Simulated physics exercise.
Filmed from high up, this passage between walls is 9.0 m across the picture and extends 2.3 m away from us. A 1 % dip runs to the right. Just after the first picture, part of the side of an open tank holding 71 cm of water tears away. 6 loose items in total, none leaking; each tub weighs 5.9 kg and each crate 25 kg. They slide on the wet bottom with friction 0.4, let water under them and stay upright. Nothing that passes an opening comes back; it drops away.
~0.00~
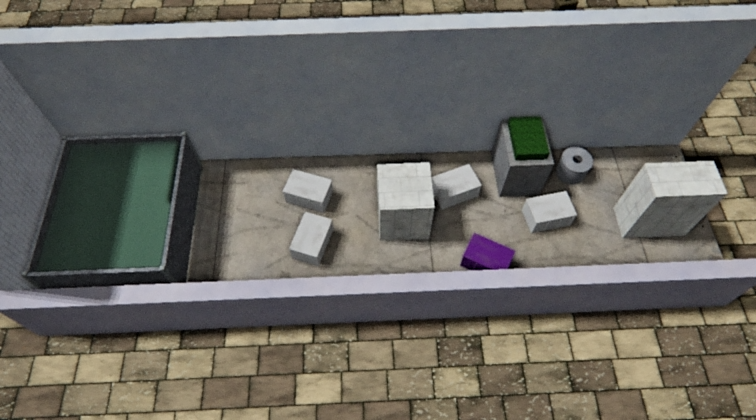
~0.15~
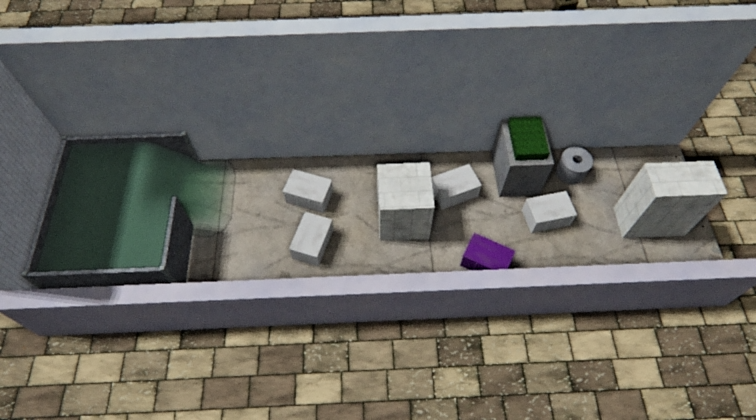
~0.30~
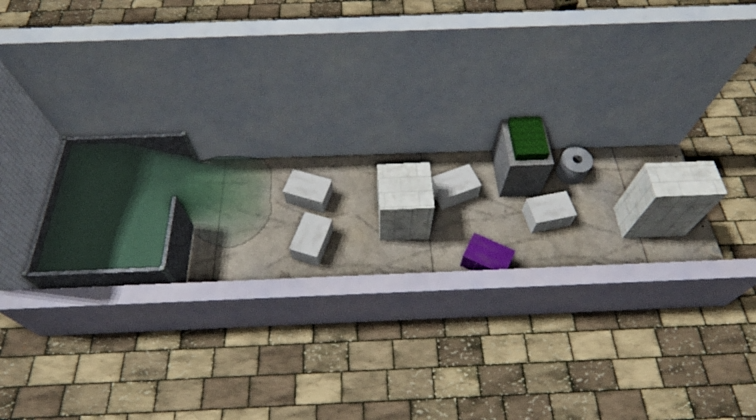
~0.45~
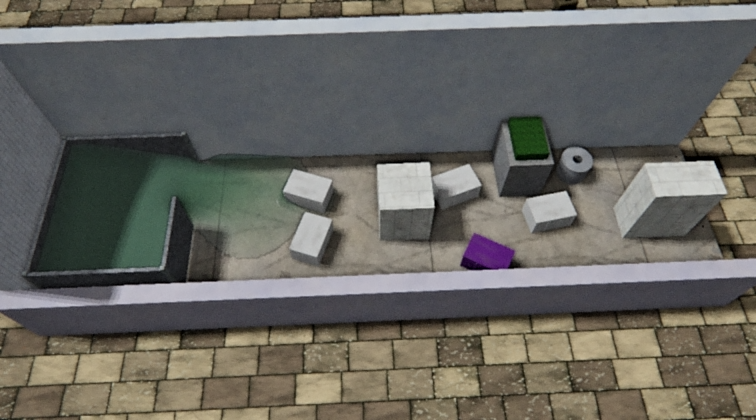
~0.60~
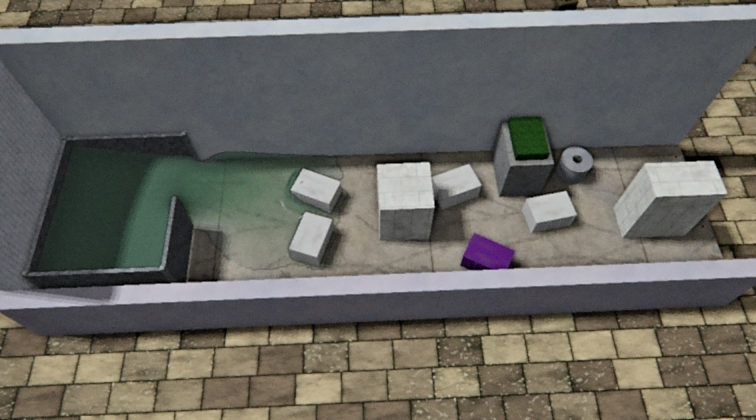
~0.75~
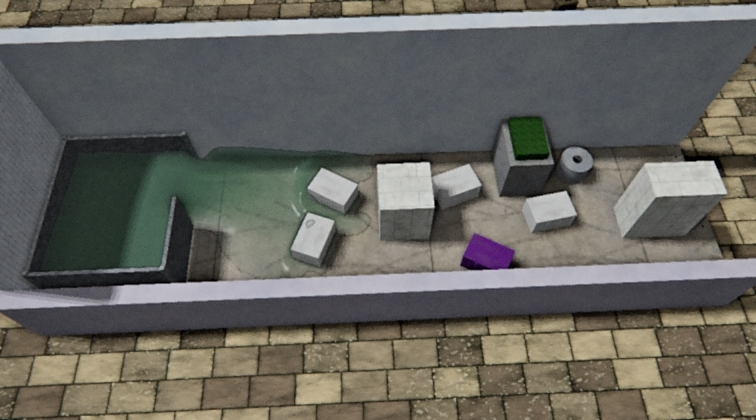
In the video, part of the side of a dark tank at the left of a walled passage opens, and greenish water spreads rightward across the floor, reaching two pale blocks and shifting the farther one slightly to the right.
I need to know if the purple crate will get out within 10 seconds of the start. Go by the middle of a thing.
Result - purple crate: Out by then.
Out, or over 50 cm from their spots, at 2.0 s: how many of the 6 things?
I make it 3.
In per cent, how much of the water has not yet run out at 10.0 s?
Somewhere near 70 percent, give or take.
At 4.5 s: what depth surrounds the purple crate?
I'd put it at about 10 cm.
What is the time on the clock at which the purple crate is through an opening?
Somewhere near 5.0 s.
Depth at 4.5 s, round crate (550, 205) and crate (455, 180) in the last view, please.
Some 7 cm at the first, some 14 cm at the second.
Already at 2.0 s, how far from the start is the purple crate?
About 0 cm by then.
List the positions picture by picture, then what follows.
In the first frame, the purple crate at (489, 253), on the bottom; water covers 3.1 m2; 0 of 6 have shifted.
In the second frame, the purple crate at (489, 253), on the bottom; 3.7 m2 under water; 0 of 6 have shifted.
In the third frame, the purple crate at (489, 253) rests on the ground; 4.5 m2 under water; 0 of 6 have shifted.
In the fourth frame, the purple crate at (489, 253) rests on the ground; 5.3 m2 under water; 0 of 6 have shifted.
In the fifth frame, the purple crate at (489, 253), on the bottom; water covers 6.0 m2; 1 of 6 have shifted.
In the sixth frame, the purple crate at (489, 253) rests on the ground; 6.6 m2 under water; 1 of 6 have shifted.
After 2.0 s the purple crate is near (489, 253), 0.0 m from its start, aground; 0 of 6 are out; 1 afloat.
After 4.5 s the purple crate is near (664, 243), 2.4 m from its start, aground; 0 of 6 are out; 3 afloat.
After 7.0 s the purple crate has gone out; 1 of 6 are out; 2 afloat.
After 10.0 s the purple crate has gone out; 2 of 6 are out; 1 afloat.
